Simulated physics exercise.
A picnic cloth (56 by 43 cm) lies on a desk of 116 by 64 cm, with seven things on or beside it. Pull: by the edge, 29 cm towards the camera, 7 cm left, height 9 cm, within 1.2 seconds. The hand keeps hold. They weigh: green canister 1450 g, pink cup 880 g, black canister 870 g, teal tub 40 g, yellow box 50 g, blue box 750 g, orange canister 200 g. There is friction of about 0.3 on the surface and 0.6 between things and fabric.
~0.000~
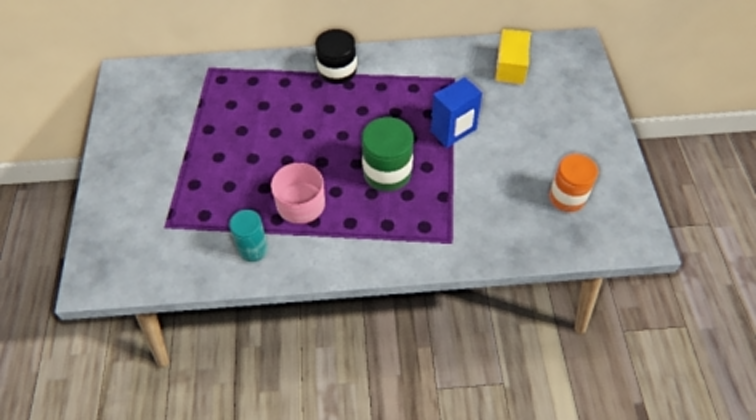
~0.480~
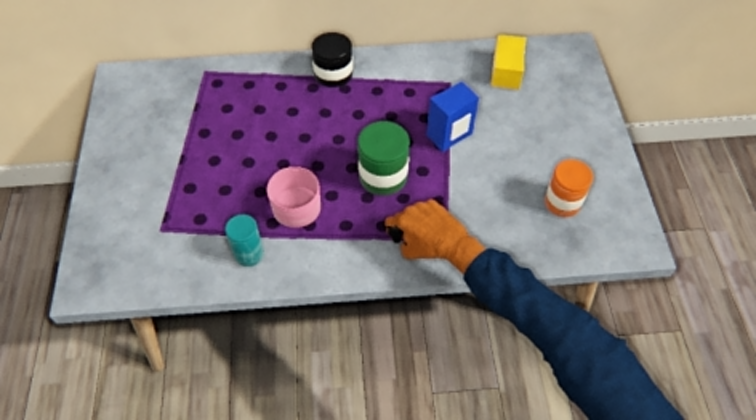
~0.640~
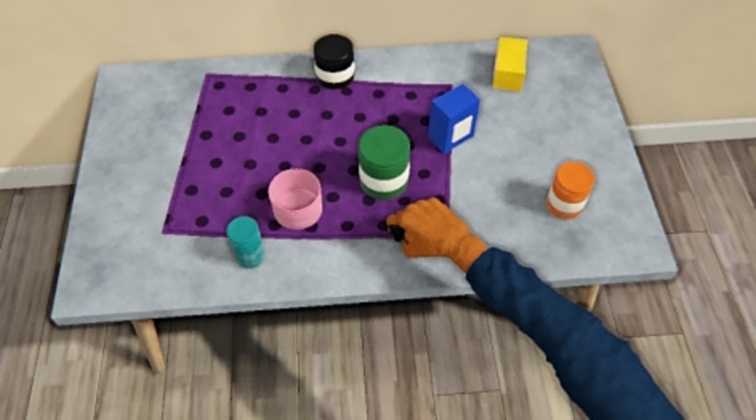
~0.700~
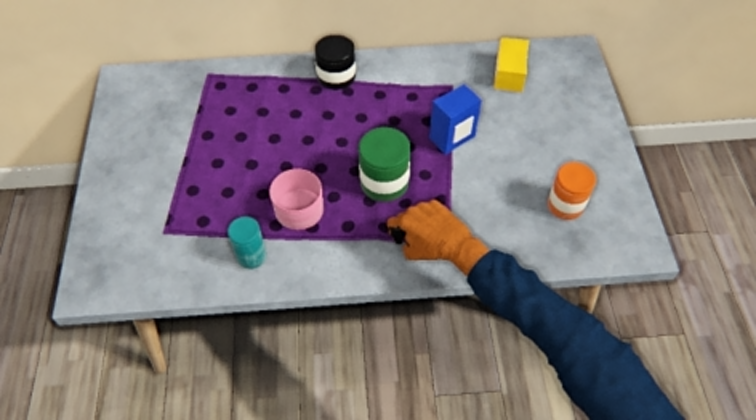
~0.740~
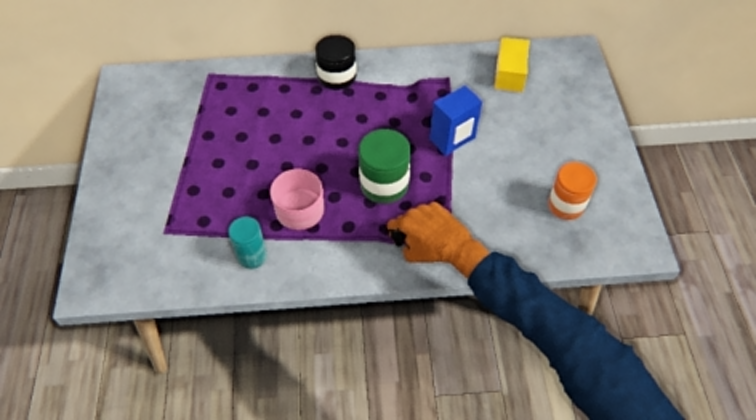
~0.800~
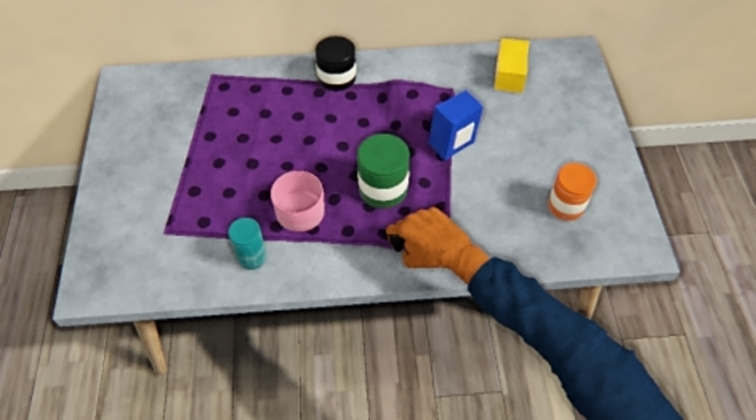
Hand gripping the near edge of a spotted purple cloth on a desk, barely moving as the cloth and green canister shift slightly.
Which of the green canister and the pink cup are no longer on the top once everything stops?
When it settles, the green canister has left the top, the pink cup has left the top.
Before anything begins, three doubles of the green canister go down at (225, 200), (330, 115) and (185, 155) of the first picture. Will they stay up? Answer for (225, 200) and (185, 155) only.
In that order: Stays up, remains.
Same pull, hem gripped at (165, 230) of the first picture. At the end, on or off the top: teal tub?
After the pull, the teal tub comes off.
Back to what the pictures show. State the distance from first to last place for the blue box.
I'd say the blue box sits some 8 cm out of place.
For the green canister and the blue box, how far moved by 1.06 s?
Roughly green canister 10 cm and blue box 2 cm.
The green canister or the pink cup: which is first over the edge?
I'd pick the green one.
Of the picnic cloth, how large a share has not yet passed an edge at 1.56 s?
I'd estimate close to 60 per cent.
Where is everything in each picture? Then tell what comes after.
Green canister (388, 136); pink cup (297, 184); picnic cloth corners (164, 228) (209, 68) (452, 244), in the first frame.
Picnic cloth corners (160, 232) (205, 72); grip (400, 241), in the second frame.
Green canister (384, 145); picnic cloth corners (162, 234) (206, 74); grip (401, 240), in the third frame.
Picnic cloth corners (163, 234) (208, 74); grip (402, 242), in the fourth frame.
Green canister (384, 148); picnic cloth corners (164, 234) (208, 74); grip (402, 244), in the fifth frame.
Green canister (383, 153); pink cup (297, 192); picnic cloth corners (164, 235) (212, 75); grip (401, 249), in the sixth frame.
After 1.1 s, 100 % of the picnic cloth is still over the top; green canister 11 cm off its start, pink cup 6 cm off its start, blue box 2 cm off its start.
After 1.3 s, 90 % of the picnic cloth is still over the top; green canister 23 cm off its start, pink cup 14 cm off its start, blue box on its side, 5 cm off its start.
After 1.6 s, 60 % of the picnic cloth is still over the top; green canister 35 cm off its start at (400, 336), pink cup 22 cm off its start at (310, 293), blue box on its side, 7 cm off its start at (468, 156).
After 1.8 s, 0 % of the picnic cloth is still over the top; green canister over the edge, pink cup over the edge, blue box on its side, 7 cm off its start.
After 3.4 s, 0 % of the picnic cloth is still over the top; green canister over the edge, pink cup over the edge, blue box on its side, 7 cm off its start at (468, 156), teal tub 7 cm off its start at (229, 263).
